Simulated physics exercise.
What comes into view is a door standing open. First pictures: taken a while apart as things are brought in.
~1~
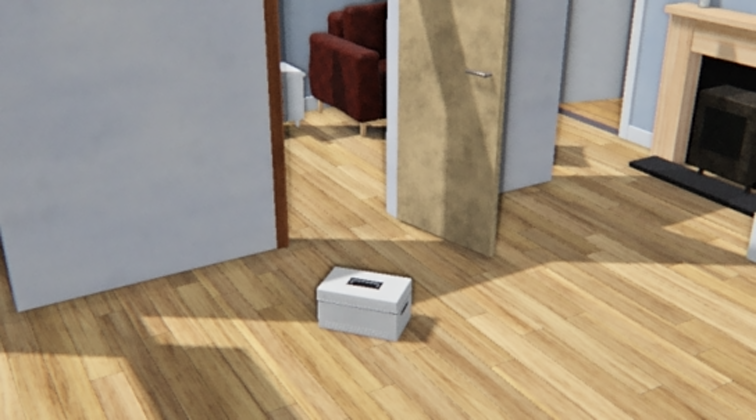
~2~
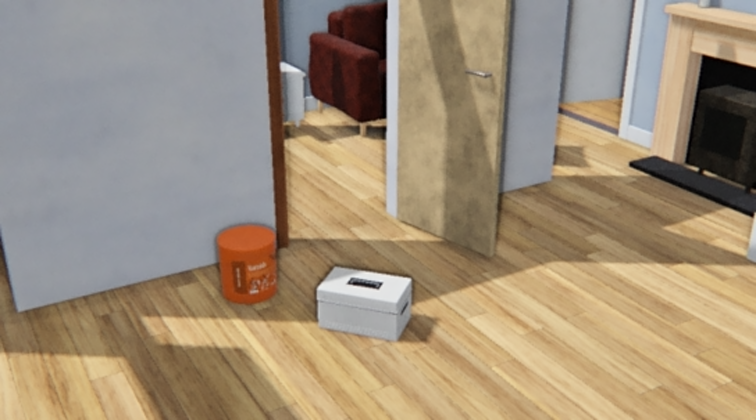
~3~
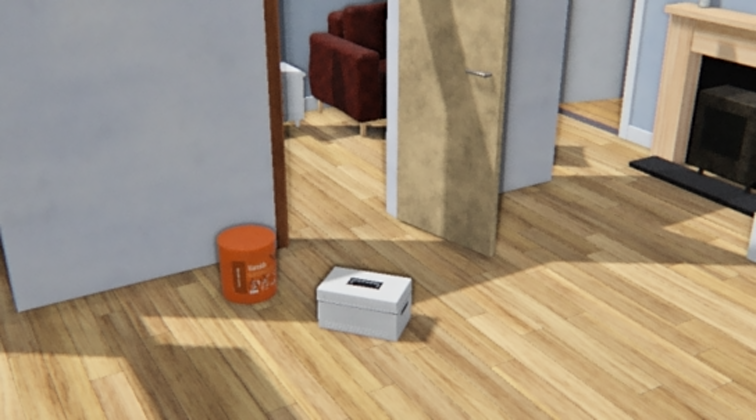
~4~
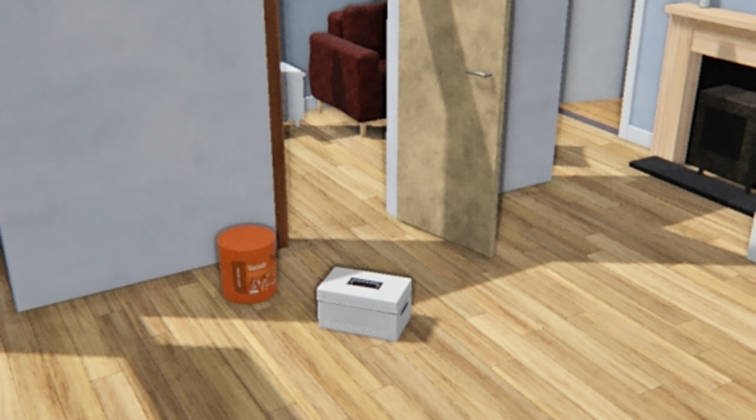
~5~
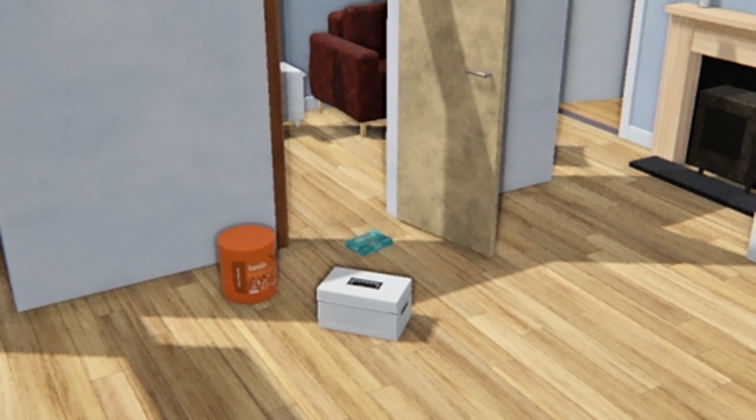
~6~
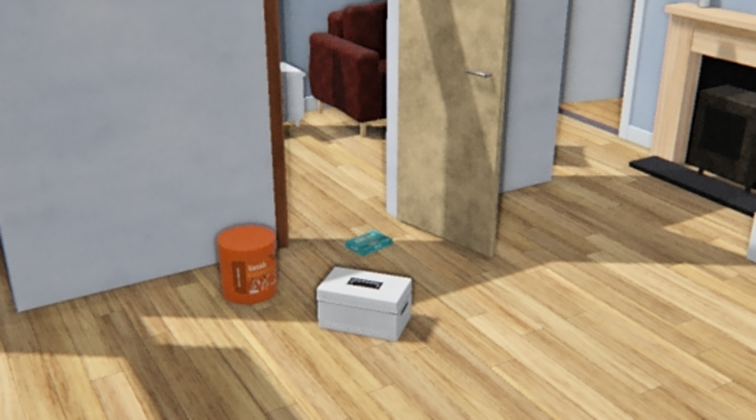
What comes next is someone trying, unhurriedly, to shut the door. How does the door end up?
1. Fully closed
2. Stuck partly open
Answer: 1.
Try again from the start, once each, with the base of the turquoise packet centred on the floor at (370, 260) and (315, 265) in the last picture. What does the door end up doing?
First, it gets caught partway; second, it swings home.
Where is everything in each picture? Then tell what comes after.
Door wide open and still, in the first picture.
Door wide open and still; orange pail (248, 265); white toolbox (365, 303), in the second picture.
Door wide open and still; orange pail (248, 265); white toolbox (365, 303), in the third picture.
Door wide open and still; orange pail (248, 265); white toolbox (365, 303), in the fourth picture.
Door wide open and still; orange pail (248, 265); white toolbox (365, 303), in the fifth picture.
Door wide open and still; turquoise packet (369, 243); orange pail (248, 265), in the sixth picture.
Then, 0.70 s past the last view, open by 75°.
Then, 1.10 s past the last view, open by 43°; turquoise packet displaced a little near (357, 243).
Then, 1.40 s past the last view, open by 17°; turquoise packet displaced about its own width near (332, 237).
Then, 1.60 s past the last view, open by 0°; turquoise packet displaced about its own width near (319, 229).
Finally, open by 0°; moved from the start, turquoise packet; the other 2 still in place. Final places as the last picture's camera would see them, turquoise packet near (316, 226).
